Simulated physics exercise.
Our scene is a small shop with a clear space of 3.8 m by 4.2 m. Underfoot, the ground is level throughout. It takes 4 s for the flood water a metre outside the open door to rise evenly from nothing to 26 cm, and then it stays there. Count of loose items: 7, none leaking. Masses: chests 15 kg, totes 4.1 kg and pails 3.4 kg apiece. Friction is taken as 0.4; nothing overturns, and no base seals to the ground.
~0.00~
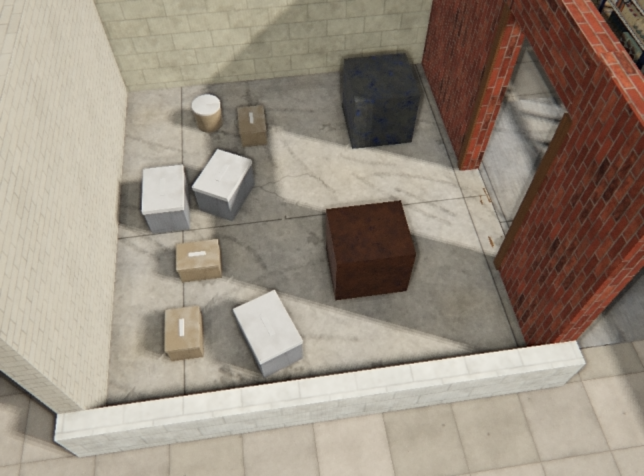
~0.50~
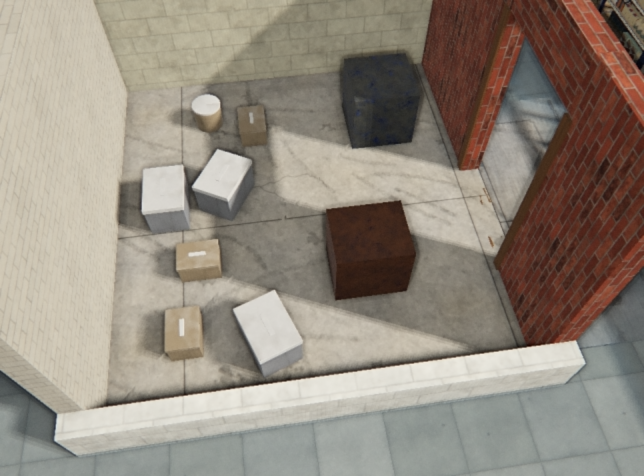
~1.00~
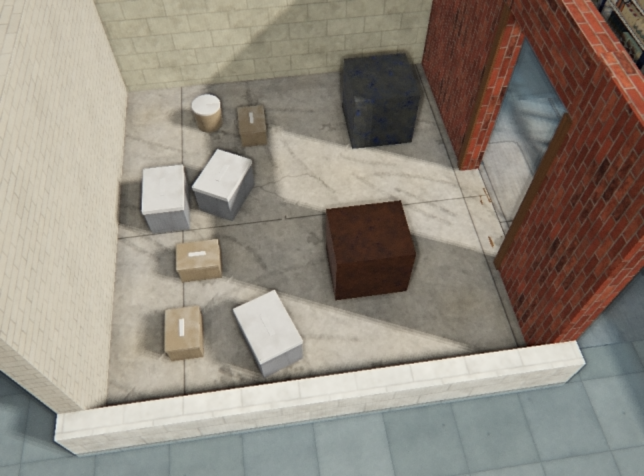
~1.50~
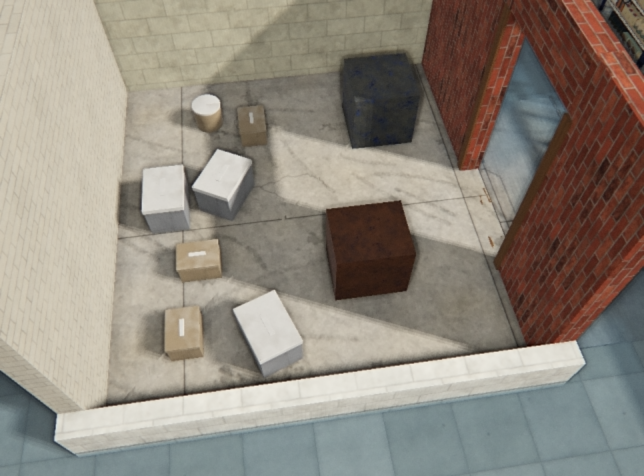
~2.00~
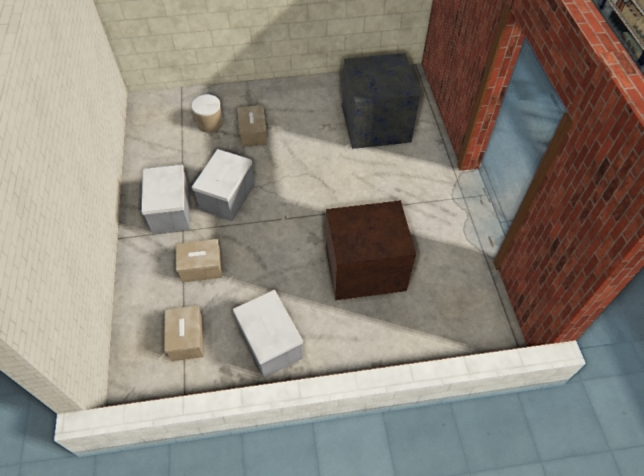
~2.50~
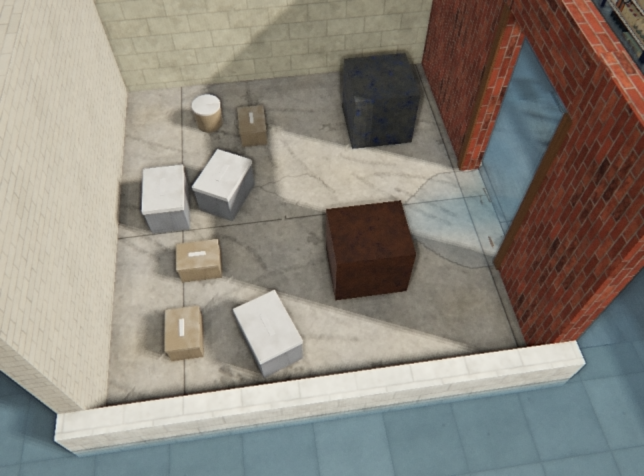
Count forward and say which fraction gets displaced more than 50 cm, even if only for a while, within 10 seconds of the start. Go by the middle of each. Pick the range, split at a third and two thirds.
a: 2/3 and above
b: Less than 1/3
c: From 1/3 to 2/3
2/3 and above (a).
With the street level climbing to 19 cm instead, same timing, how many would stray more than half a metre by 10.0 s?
It would come to 5 of them.
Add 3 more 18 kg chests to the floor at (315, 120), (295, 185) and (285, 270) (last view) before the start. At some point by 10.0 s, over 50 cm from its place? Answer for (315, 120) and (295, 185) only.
The first: Falls below it. The second: Exceeds it.
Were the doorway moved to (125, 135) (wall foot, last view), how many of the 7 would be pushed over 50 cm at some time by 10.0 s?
Then it comes to 4.
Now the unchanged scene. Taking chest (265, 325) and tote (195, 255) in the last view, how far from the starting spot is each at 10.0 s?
Respectively 60 and 60 centimetres.
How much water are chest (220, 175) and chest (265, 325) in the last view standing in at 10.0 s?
I'd estimate 17 cm for the first and 9 cm for the second.
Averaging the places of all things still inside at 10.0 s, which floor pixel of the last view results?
It works out to somewhere near (231, 194) on the floor.
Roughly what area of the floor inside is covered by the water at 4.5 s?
Some 6.5 m2 of it.
After 3.5 s 0 of 7 are over 50 cm from their spots; 0 afloat.
After 4.5 s 0 of 7 are over 50 cm from their spots; 0 afloat.
After 7.0 s 4 of 7 are over 50 cm from their spots; 6 afloat.
After 10.0 s 7 of 7 are over 50 cm from their spots, and 7 have been at some point; 7 afloat.
